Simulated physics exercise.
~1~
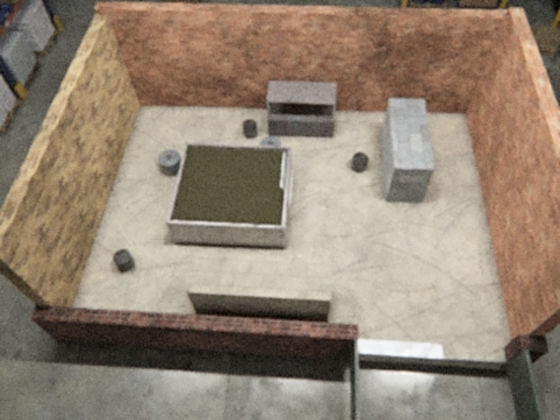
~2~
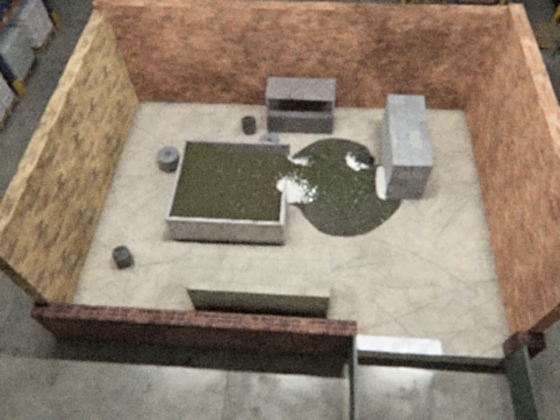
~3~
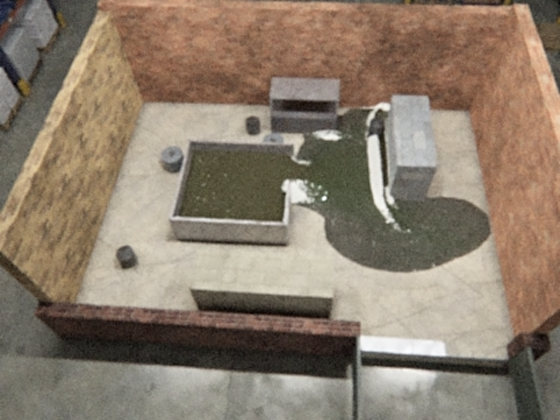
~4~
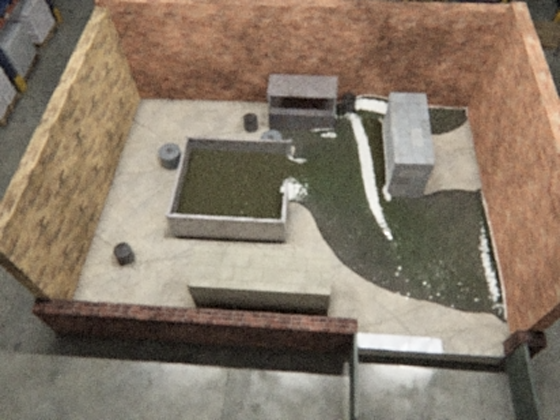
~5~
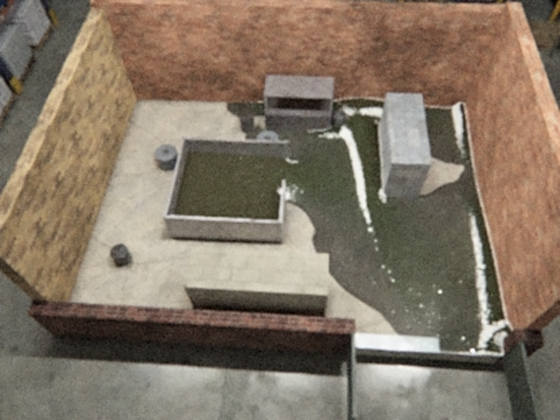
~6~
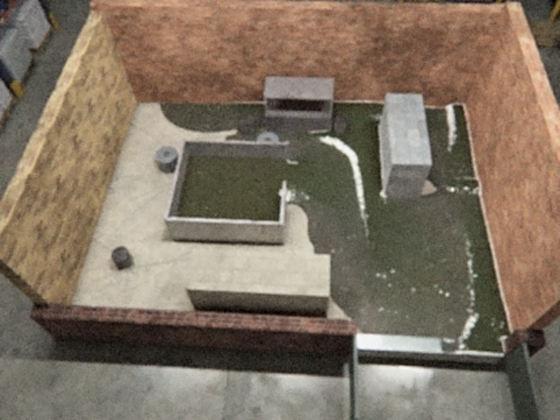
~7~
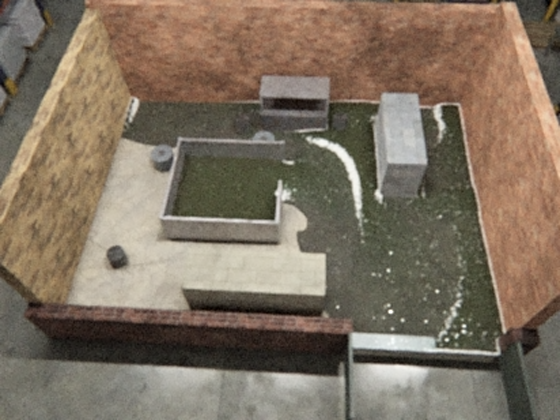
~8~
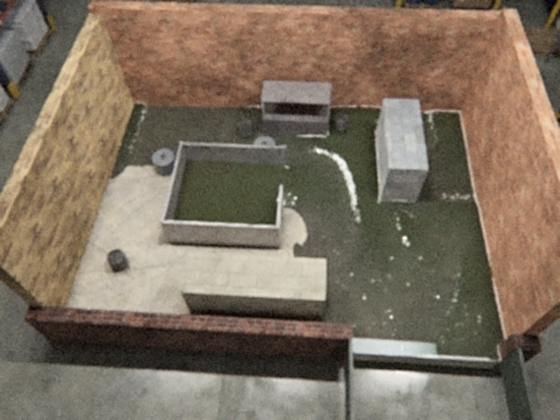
Dark green water spills from an open tank and spreads across most of the walled floor.
